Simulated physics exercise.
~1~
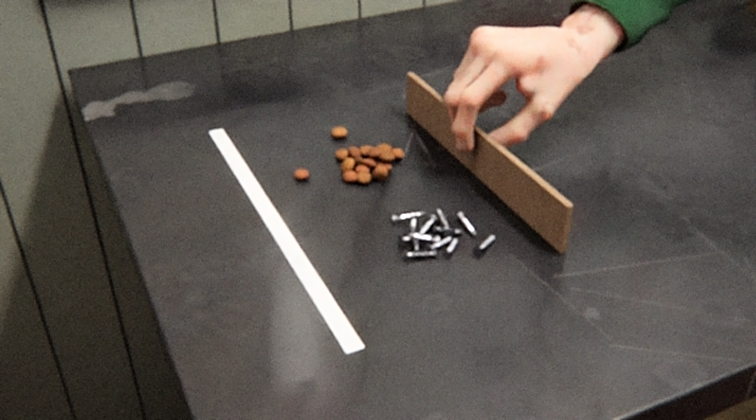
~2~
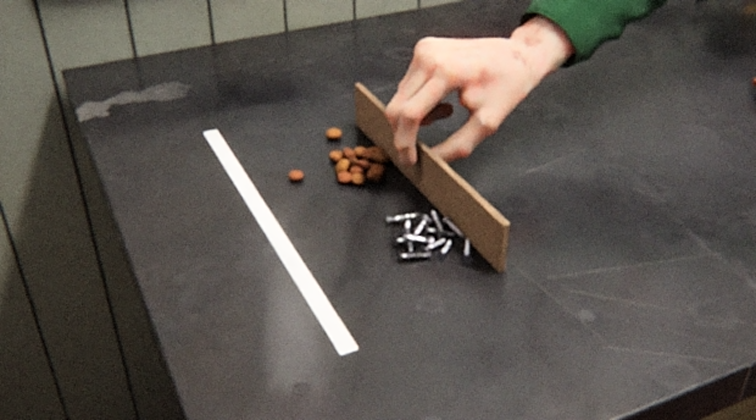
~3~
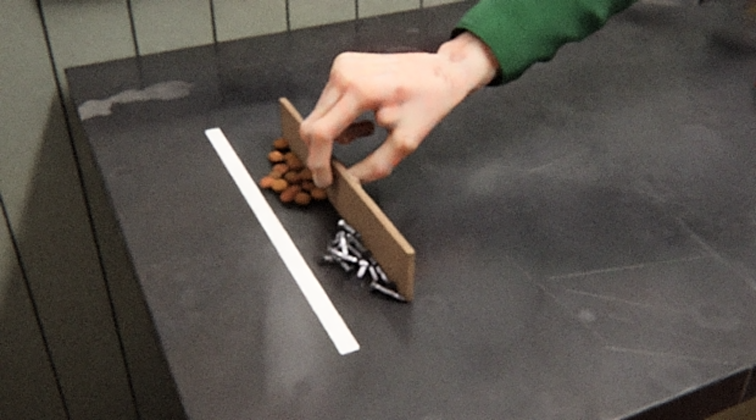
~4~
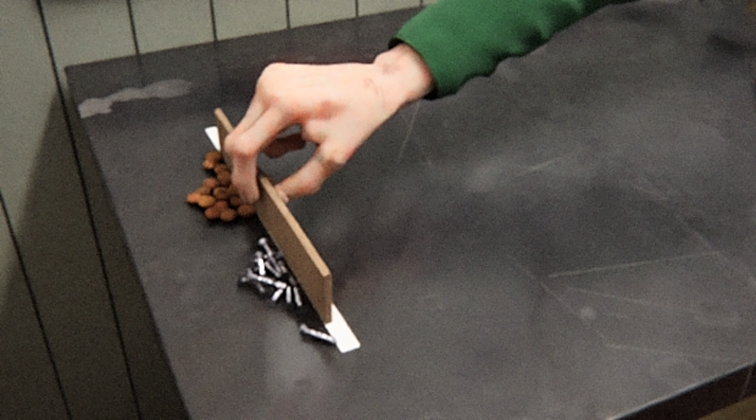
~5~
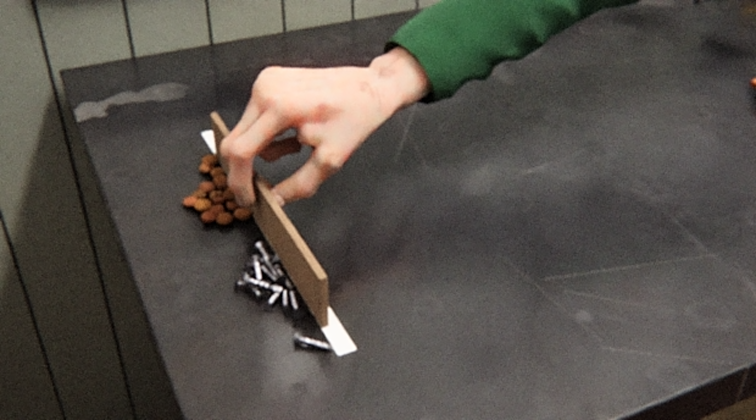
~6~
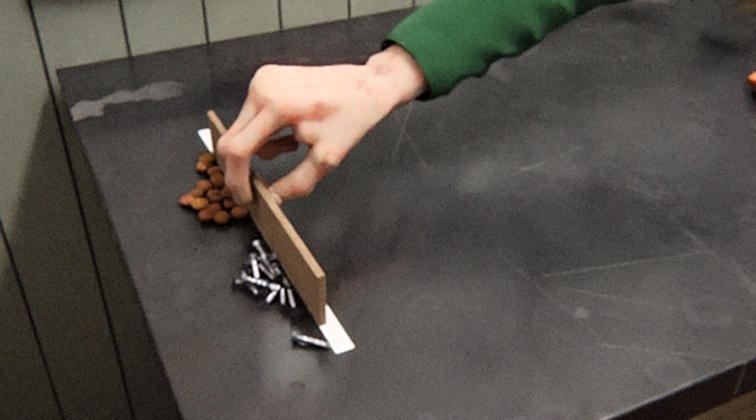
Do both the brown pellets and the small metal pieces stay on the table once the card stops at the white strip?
Yes, both piles stay on the table, resting just past the white strip in front of the card.
